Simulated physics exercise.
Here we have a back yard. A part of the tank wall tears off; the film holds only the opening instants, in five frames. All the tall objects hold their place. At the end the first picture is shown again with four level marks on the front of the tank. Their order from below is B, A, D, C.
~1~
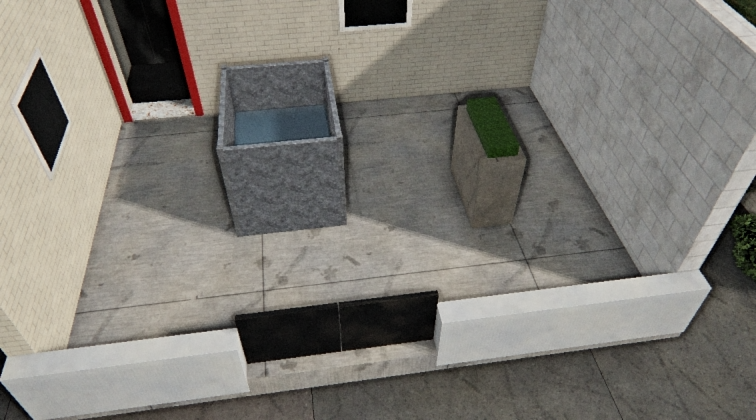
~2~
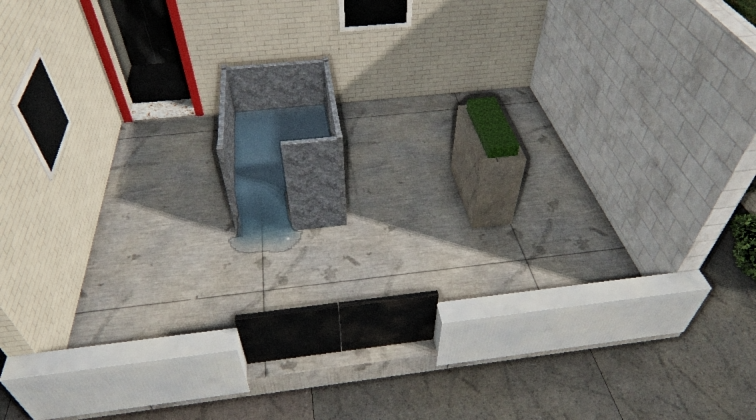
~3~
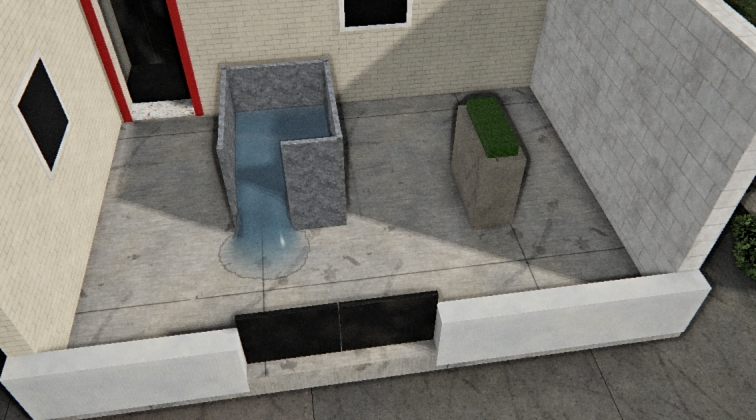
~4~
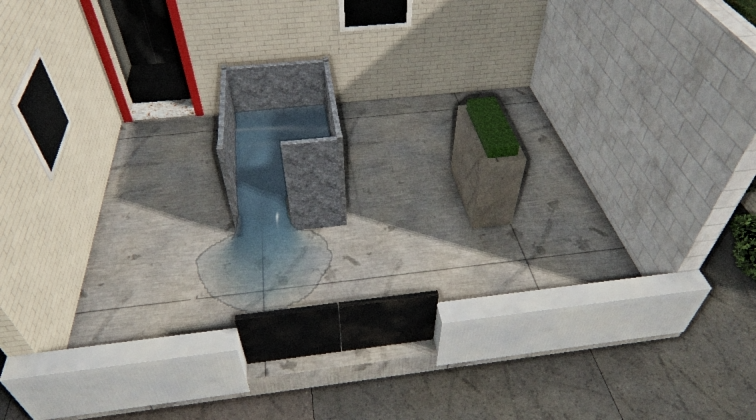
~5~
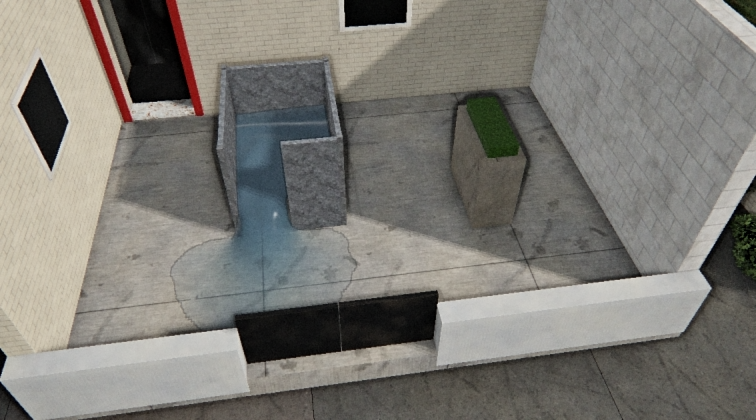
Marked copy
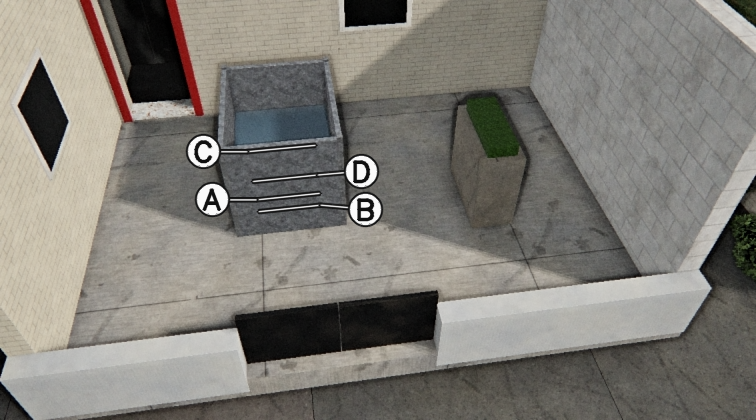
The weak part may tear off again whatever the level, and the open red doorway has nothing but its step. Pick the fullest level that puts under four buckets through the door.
That is mark D.
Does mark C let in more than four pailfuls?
Yes.
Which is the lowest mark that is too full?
C it is.
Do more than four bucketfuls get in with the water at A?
No, that is safe.
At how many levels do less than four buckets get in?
Three of the four.
On the marked copy, A at (288, 196); B at (289, 208); C at (281, 148); D at (285, 178); from the bottom up B, A, D, C.
With A, nothing gets over.
With B, nothing gets over.
With C, about 10 bucketfuls get in.
With D, a splash gets over, under a bucket.
